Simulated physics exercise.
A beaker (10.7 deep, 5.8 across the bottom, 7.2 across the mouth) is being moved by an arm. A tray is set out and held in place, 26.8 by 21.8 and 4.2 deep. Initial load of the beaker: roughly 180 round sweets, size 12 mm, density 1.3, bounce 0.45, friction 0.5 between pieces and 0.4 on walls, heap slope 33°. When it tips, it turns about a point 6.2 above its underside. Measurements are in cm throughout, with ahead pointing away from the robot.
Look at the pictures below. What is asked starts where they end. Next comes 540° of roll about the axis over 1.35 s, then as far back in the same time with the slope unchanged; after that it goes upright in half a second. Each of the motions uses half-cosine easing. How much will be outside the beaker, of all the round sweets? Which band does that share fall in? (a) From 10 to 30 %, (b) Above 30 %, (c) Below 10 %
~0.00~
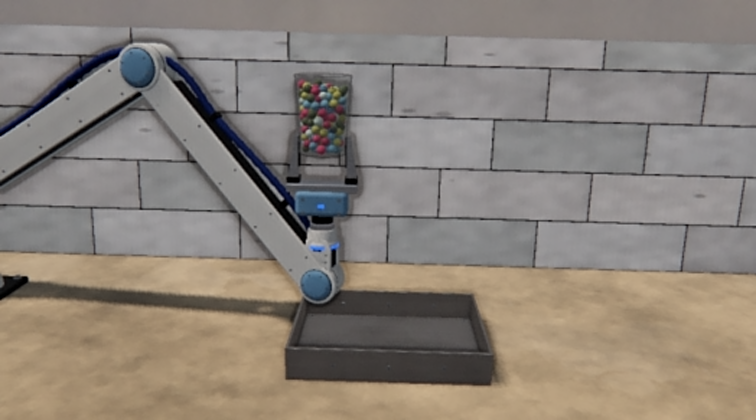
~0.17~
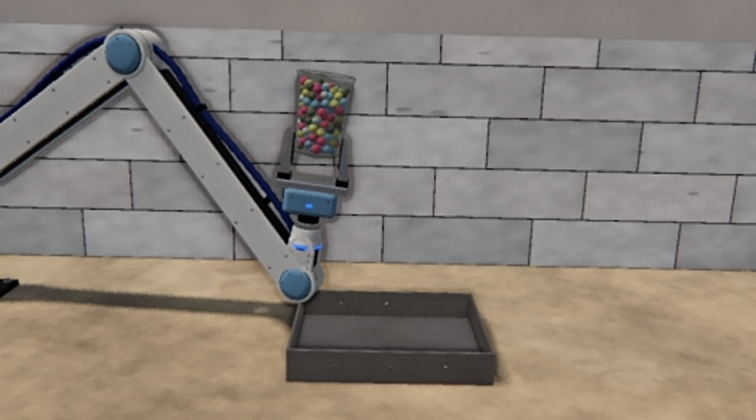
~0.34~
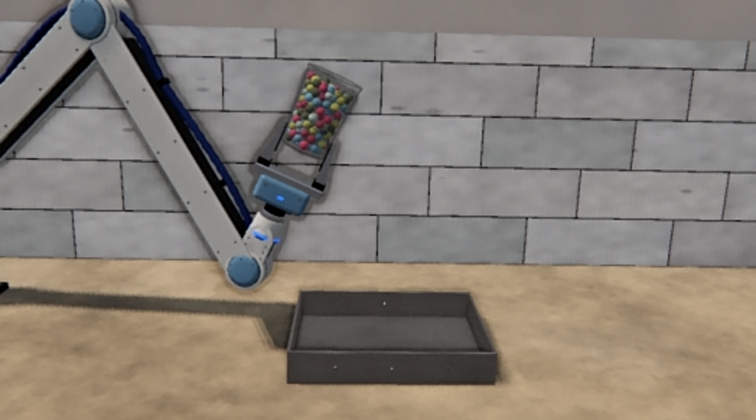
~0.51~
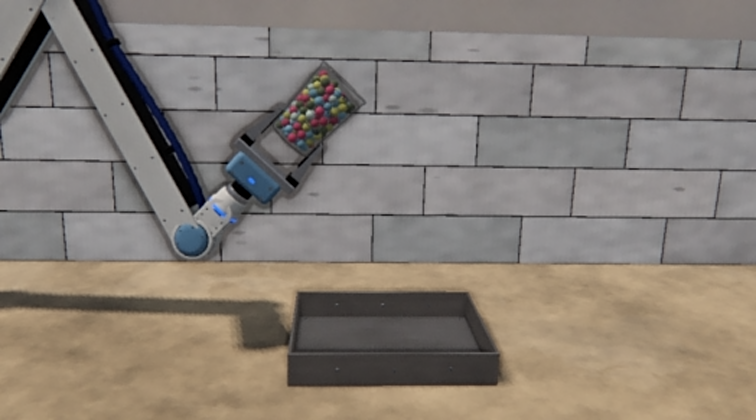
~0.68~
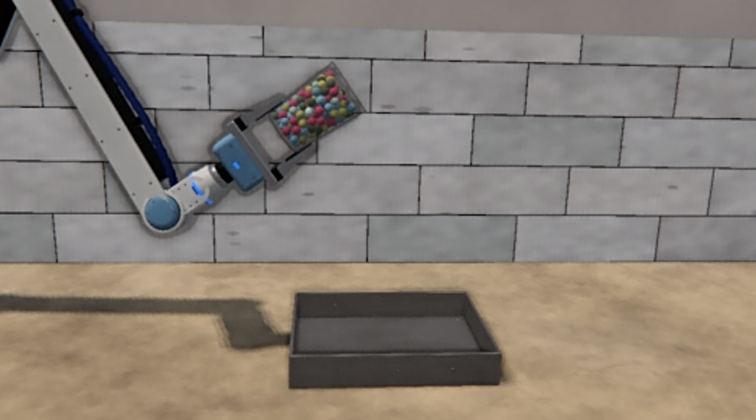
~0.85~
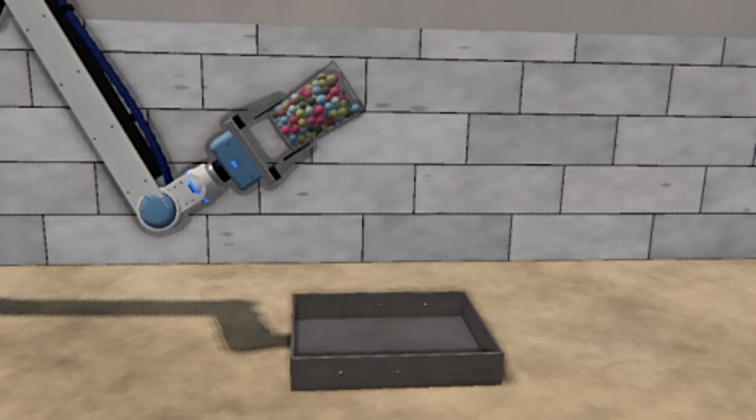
The answer is c.
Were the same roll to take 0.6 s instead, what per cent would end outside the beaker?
It would come to around 5 percent.
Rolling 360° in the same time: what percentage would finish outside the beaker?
I'd expect some 0 per cent.
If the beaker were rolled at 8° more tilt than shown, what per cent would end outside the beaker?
It would be around 15 percent.
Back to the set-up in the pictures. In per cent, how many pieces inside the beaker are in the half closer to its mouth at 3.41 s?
Around 50 per cent.
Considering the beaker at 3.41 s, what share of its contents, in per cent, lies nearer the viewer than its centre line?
The answer works out at some 55 percent.
After 2.13 s, tipped 56°, highest piece 38 above the table; 174 in the beaker, 2 in the tray.
After 3.41 s, tipped 56°, highest piece 38 above the table; 171 in the beaker, 5 in the tray.
After 4.25 s, upright, highest piece 39 above the table; 170 in the beaker, 6 in the tray.
After 4.95 s, upright, highest piece 39 above the table; 170 in the beaker, 6 in the tray.
At rest, 170 in the beaker, 6 in the tray. That is 3 % outside the beaker.
